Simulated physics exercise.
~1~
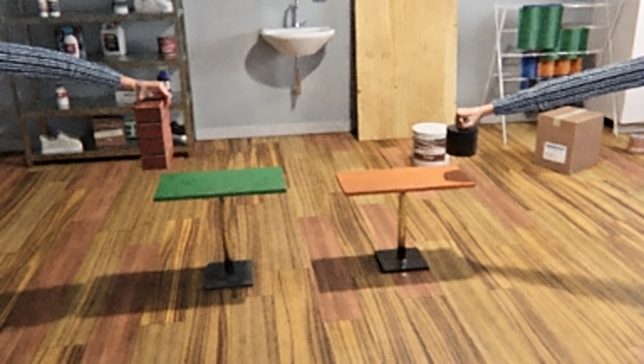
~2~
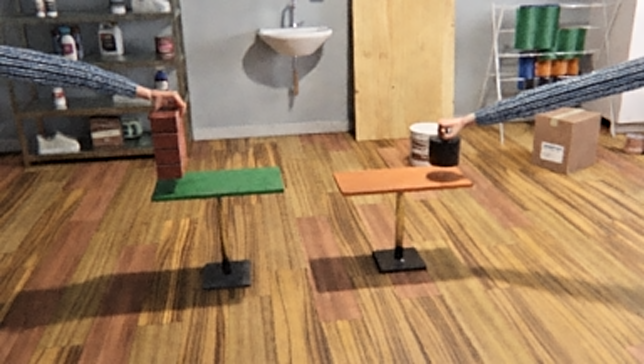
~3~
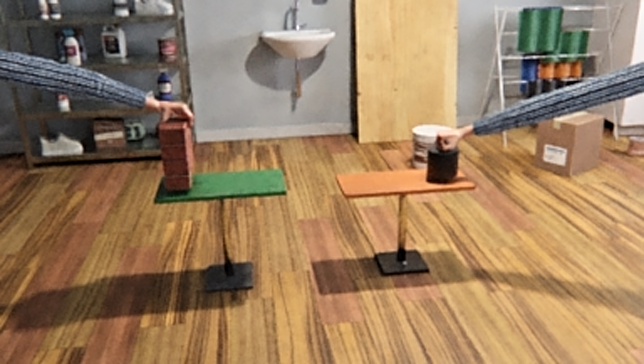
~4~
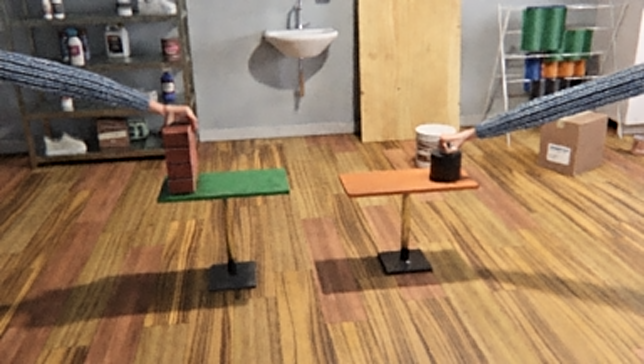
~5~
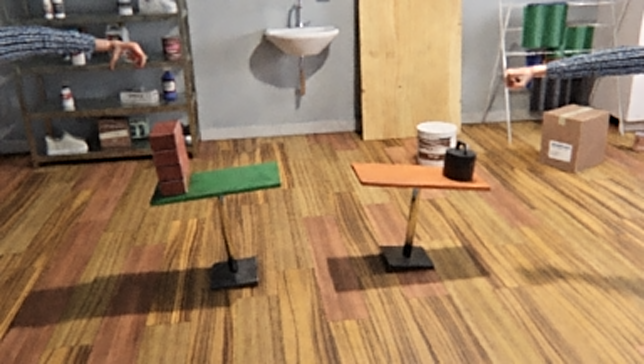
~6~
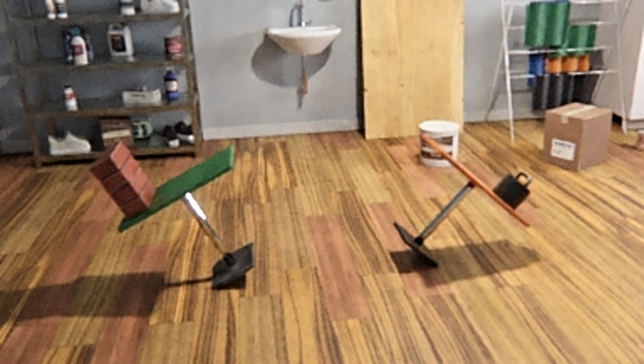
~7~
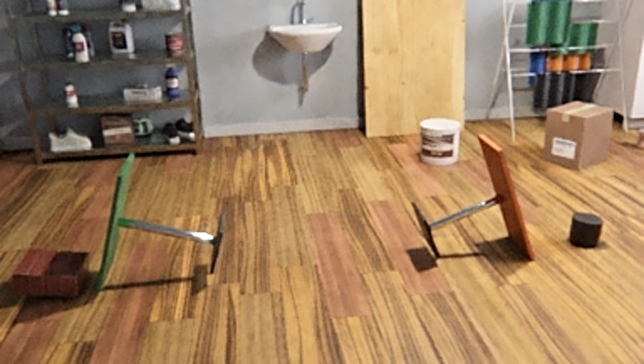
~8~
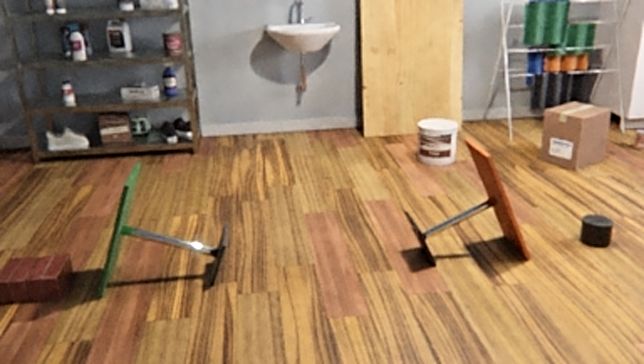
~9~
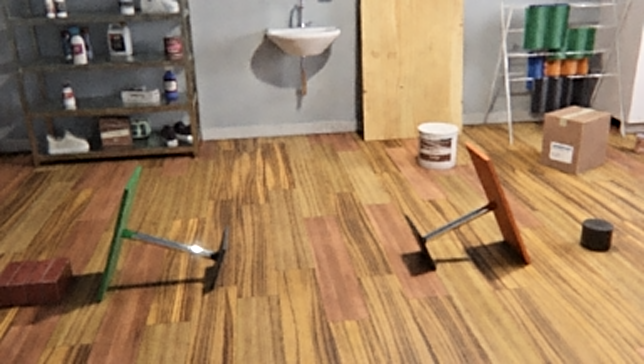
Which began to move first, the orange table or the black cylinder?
The black cylinder moved first, as the hand brought it over and down onto the orange table. The table only began to tip later, after the hand had let go.
